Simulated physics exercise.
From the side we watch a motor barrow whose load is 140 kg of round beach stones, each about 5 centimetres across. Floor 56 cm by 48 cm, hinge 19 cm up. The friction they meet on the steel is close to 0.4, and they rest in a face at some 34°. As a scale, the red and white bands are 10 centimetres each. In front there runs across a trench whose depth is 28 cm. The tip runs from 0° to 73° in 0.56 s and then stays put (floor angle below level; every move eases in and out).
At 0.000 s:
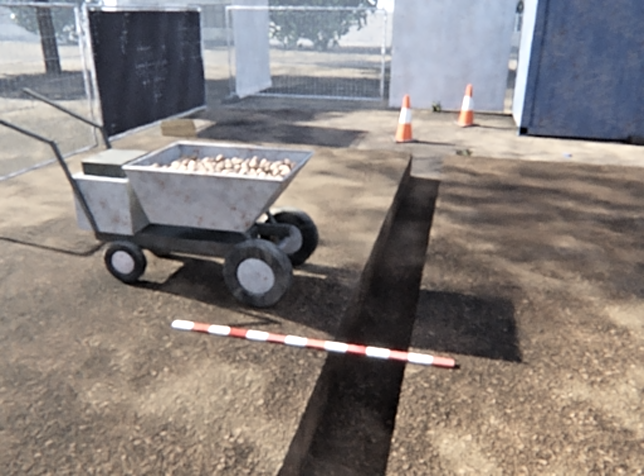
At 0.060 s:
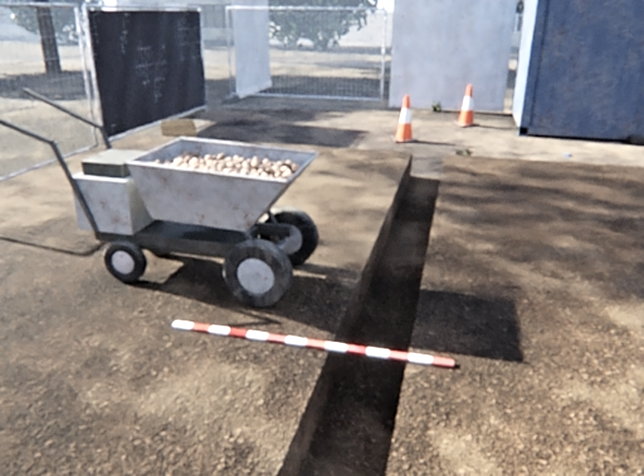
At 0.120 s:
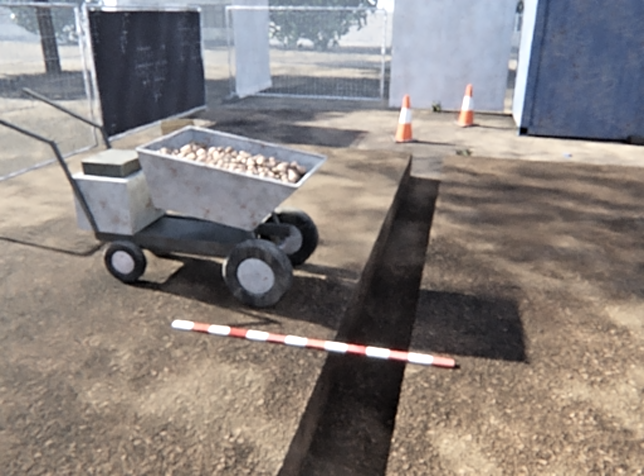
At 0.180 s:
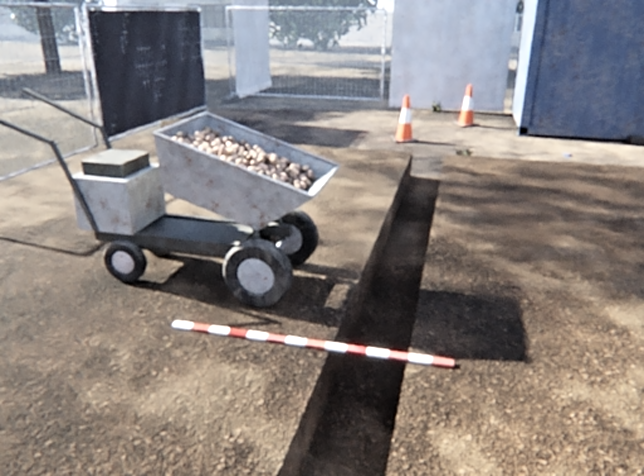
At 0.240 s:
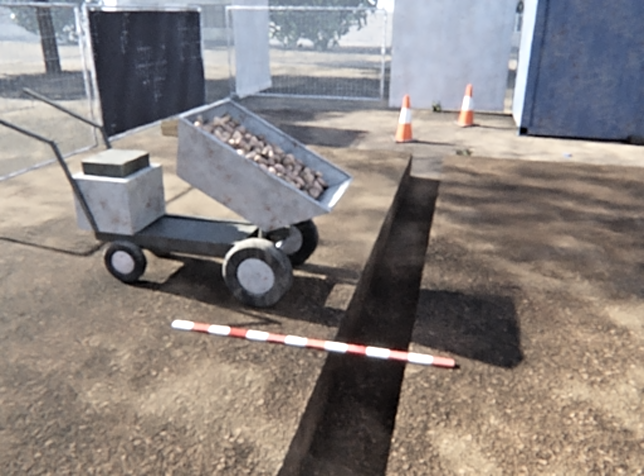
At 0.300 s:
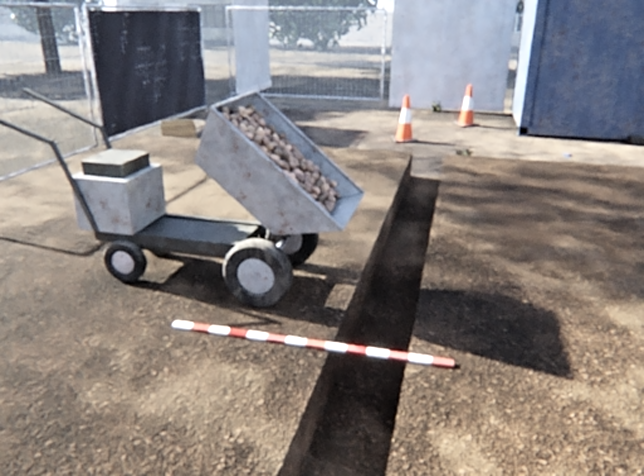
The skip on a motor barrow tilts steeply down to the right, carrying round stones.
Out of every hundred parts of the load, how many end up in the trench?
Close to 48 in a hundred.
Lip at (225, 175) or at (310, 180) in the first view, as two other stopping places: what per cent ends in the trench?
Around 85% for the first place and 20% for the second.
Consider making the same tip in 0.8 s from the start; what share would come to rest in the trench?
That would give about 60 percent.
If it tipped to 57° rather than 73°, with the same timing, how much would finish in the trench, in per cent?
Near 40 per cent then.
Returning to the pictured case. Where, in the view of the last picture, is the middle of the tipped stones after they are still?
Their middle is at about (431, 298).
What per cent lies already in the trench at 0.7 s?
Some 30 per cent.
After 0.4 s the floor is at 62°; 100 % in the skip; the foremost stones are at (353, 244).
After 0.7 s the floor is at 73°; 65 % in the skip, 29 % in the trench, 6 % past the trench; the foremost stones are at (436, 288).
After 1.0 s the floor is at 73°; 7 % in the skip, 40 % in the trench, 53 % past the trench; the foremost stones are past the picture's edge.
After 3.0 s the floor is at 73°; 0 % in the skip, 48 % in the trench, 52 % past the trench; the foremost stones are past the picture's edge.
